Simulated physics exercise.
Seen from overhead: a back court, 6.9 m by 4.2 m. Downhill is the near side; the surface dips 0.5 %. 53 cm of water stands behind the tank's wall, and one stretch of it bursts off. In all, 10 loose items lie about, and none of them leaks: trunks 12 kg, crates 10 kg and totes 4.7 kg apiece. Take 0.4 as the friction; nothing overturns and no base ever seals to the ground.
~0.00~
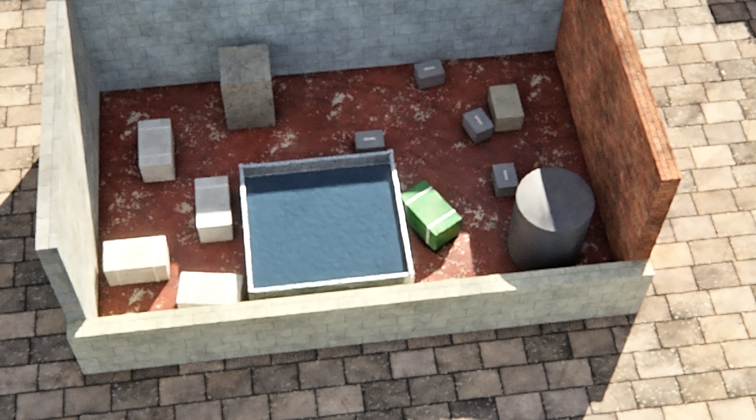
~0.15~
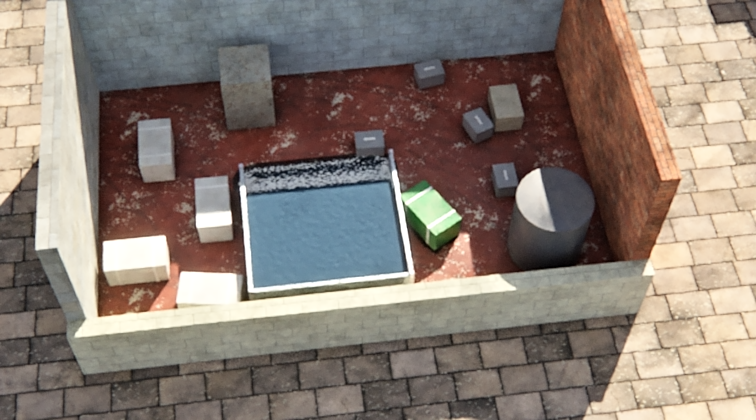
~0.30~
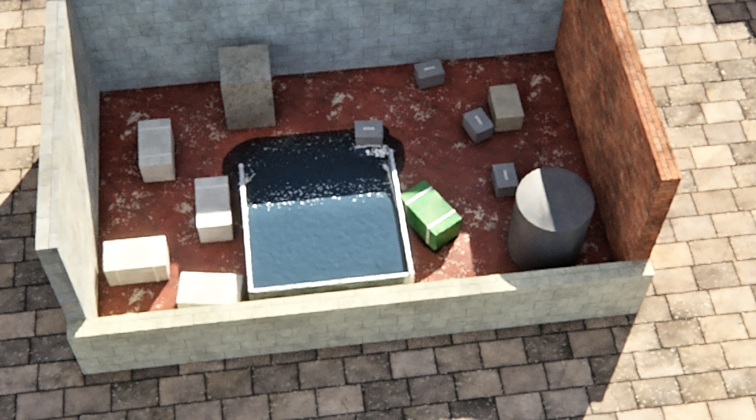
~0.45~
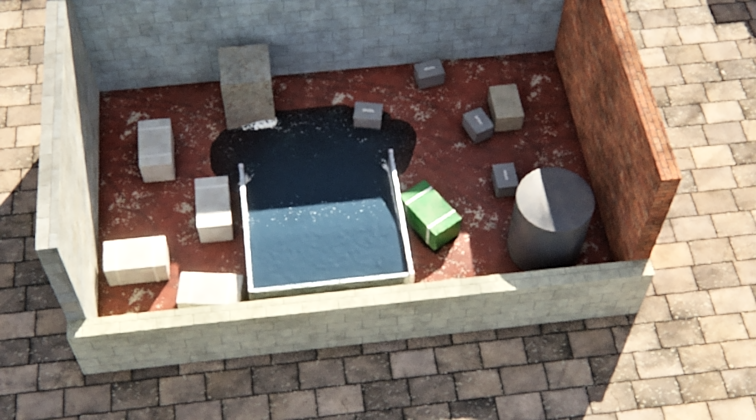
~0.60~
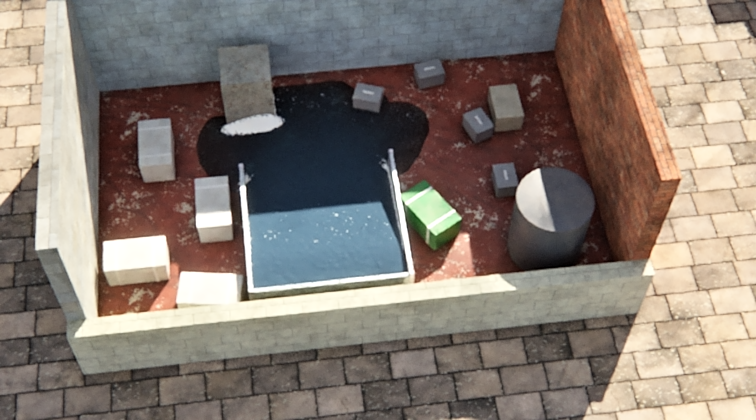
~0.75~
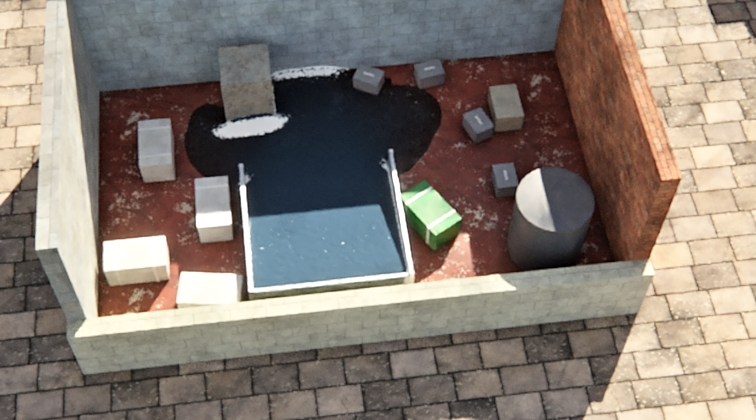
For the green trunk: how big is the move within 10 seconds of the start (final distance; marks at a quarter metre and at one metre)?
Its displacement will be large.
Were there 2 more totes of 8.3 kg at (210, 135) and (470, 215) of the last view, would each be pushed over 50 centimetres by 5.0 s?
In sequence: Beyond it, then within it.
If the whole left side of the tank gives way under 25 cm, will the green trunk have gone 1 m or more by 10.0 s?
The green trunk simply stays where it is.
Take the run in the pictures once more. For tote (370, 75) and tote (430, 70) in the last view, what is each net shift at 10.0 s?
The first ends 150 cm from its start, the second 250 cm.
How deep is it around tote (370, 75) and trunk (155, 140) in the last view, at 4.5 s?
Some 17 cm at the first, some 7 cm at the second.
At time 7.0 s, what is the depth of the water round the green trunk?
Close to 9 centimetres.
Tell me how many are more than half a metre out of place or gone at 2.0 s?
Answer: 2.
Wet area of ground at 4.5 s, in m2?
My estimate is roughly 24 m2.
After 2.0 s the green trunk is near (430, 207), 0.0 m from its start, aground; 2 afloat.
After 4.5 s the green trunk is near (430, 207), 0.0 m from its start, aground; 7 afloat.
After 7.0 s the green trunk is near (416, 199), 0.2 m from its start, afloat; 10 afloat.
After 10.0 s the green trunk is near (391, 75), 2.3 m from its start, afloat; 10 afloat.
